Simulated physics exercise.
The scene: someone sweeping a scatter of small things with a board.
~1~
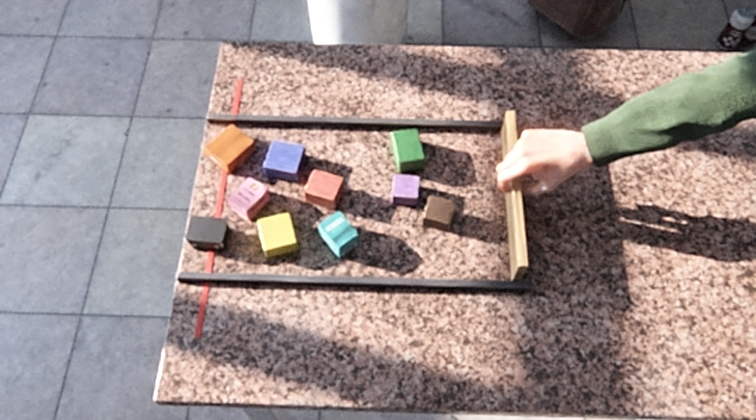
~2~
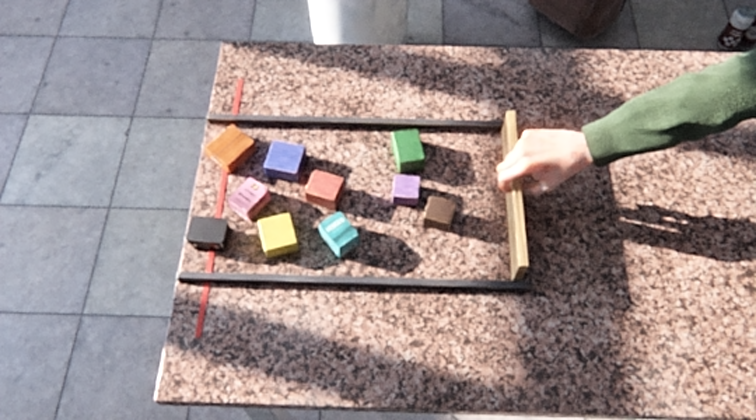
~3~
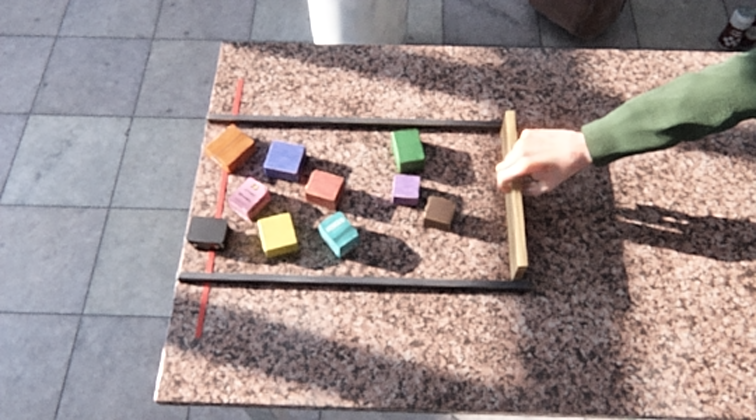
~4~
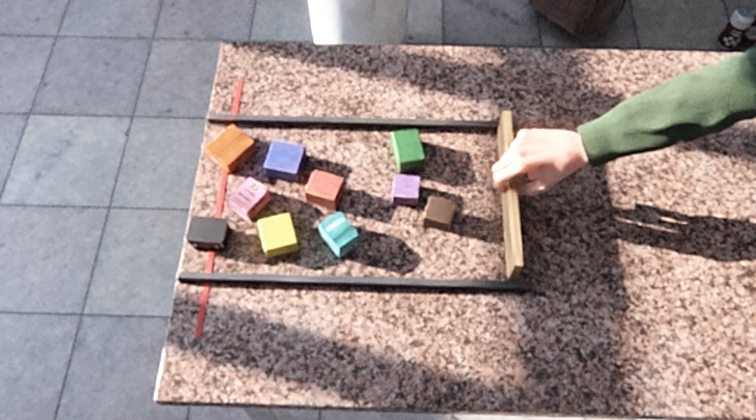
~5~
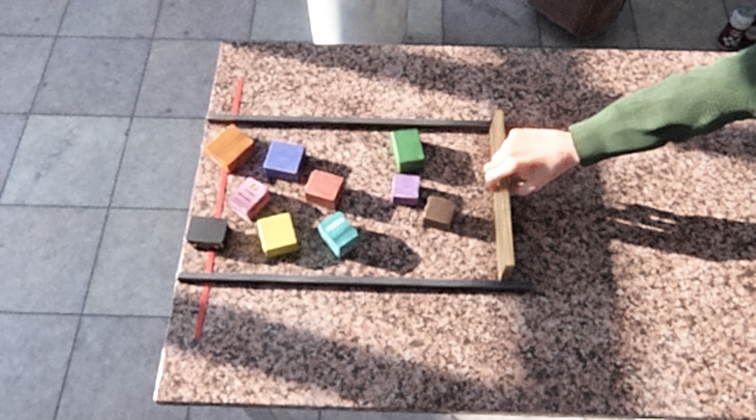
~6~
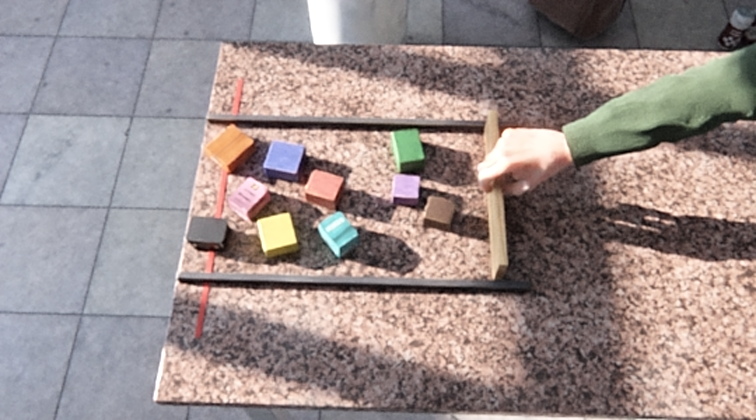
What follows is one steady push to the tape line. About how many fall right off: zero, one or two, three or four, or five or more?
In the end the number that fall off is five or more.
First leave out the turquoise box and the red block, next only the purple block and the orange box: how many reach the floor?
4 in the first case, 4 in the second.
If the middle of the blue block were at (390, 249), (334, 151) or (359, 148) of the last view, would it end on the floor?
In that order, it remains up; goes over; falls.
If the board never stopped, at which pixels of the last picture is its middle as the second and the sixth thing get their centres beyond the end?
About (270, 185), then (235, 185).
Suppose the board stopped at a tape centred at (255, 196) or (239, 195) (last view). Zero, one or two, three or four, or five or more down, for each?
One after another: Either three or four; three to four.
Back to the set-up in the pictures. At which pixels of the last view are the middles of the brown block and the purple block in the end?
First (203, 210), then (208, 186).
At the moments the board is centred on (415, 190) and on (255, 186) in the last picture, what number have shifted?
By then 3, and 10.
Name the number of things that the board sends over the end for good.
The count is 6.
Early on, none off yet; black case at rest near (209, 234); orange box at rest near (231, 149); pink box at rest near (250, 199).
A while later, none off yet; black case at rest near (209, 234); orange box at rest near (231, 149); pink box travelled a little near (234, 201).
Finally, the number that fall off is five or more; lost, red block, yellow block, blue block, pink box, orange box and black case.
